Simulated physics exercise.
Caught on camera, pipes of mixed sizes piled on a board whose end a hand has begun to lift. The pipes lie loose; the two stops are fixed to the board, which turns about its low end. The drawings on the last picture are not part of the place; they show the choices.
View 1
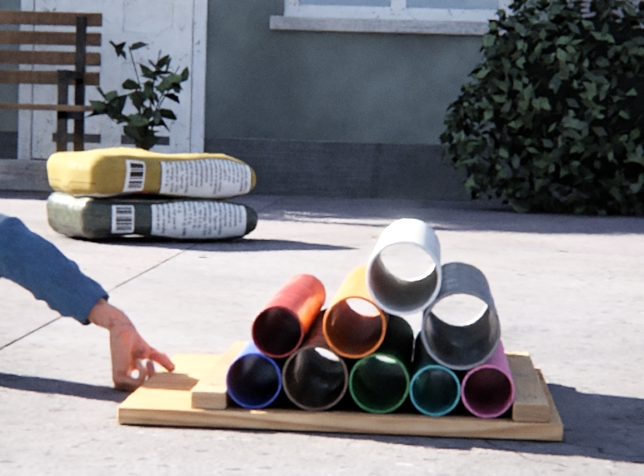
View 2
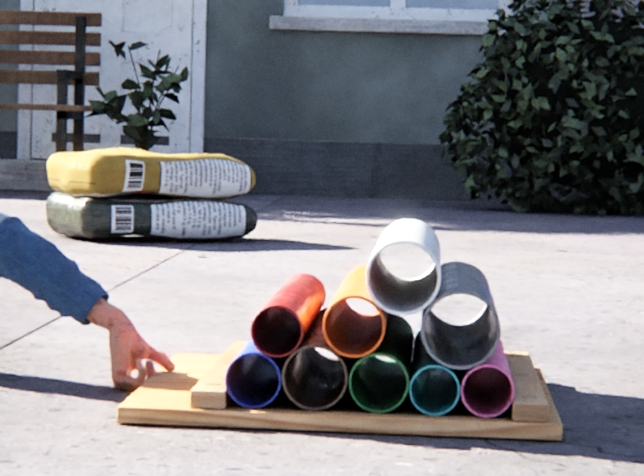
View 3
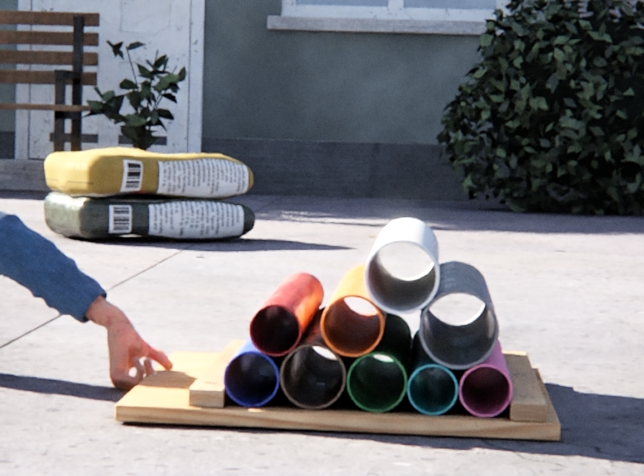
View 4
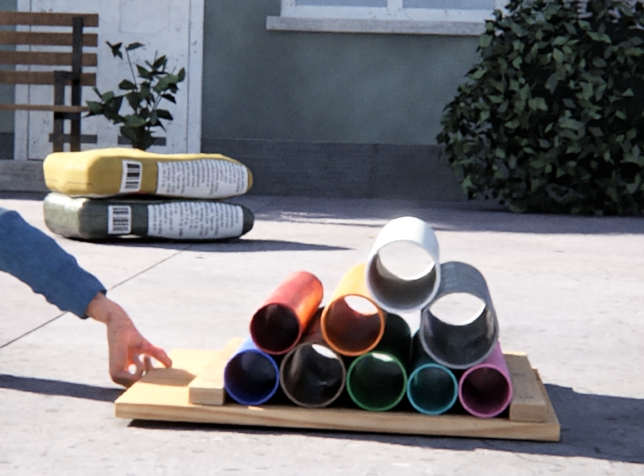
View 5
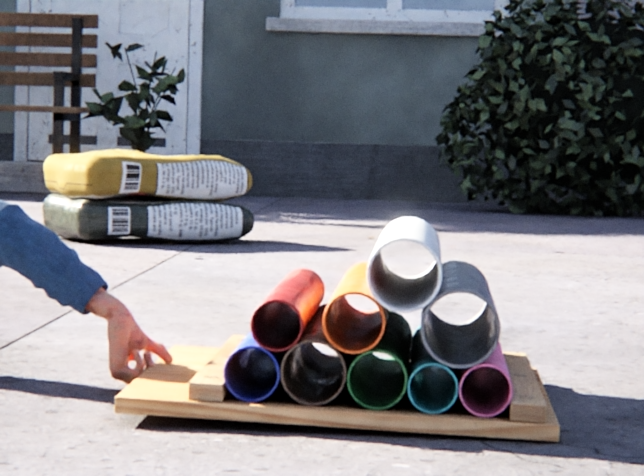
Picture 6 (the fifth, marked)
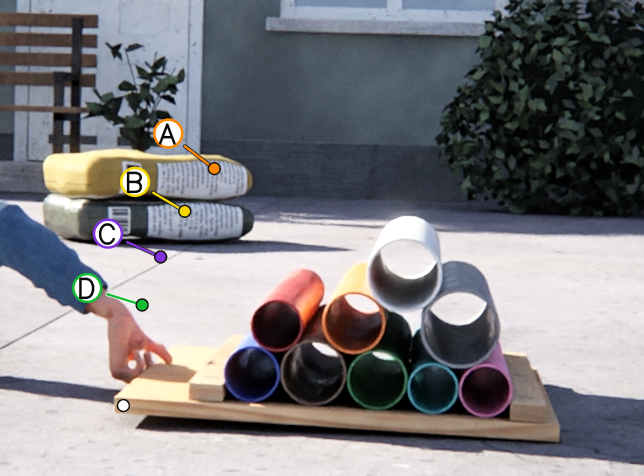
A hand at the left end of a wooden board lifts that end slightly off the pavement, while the loose pile of colourful pipes on it, topped by a white one, shows almost no shift in arrangement.
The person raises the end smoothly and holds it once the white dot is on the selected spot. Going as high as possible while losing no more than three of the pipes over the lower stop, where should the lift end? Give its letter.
The last mark within the limit is A.
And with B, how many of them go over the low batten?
With B, three.
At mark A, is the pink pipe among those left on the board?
The pink pipe: Yes.
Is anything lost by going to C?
Yes.
On the marked copy, A at (214, 169); B at (185, 211); C at (160, 257); D at (142, 305); the white dot at (124, 405).
Taking A. A third of the way, board at 20°.
Two thirds of the way, board at 36°.
When it is over, board at 36°, three over the low batten (grey, orange, white).
As for the rest, B three over the low batten (grey, orange, white); C two over the low batten (grey, white); D none over the low batten.
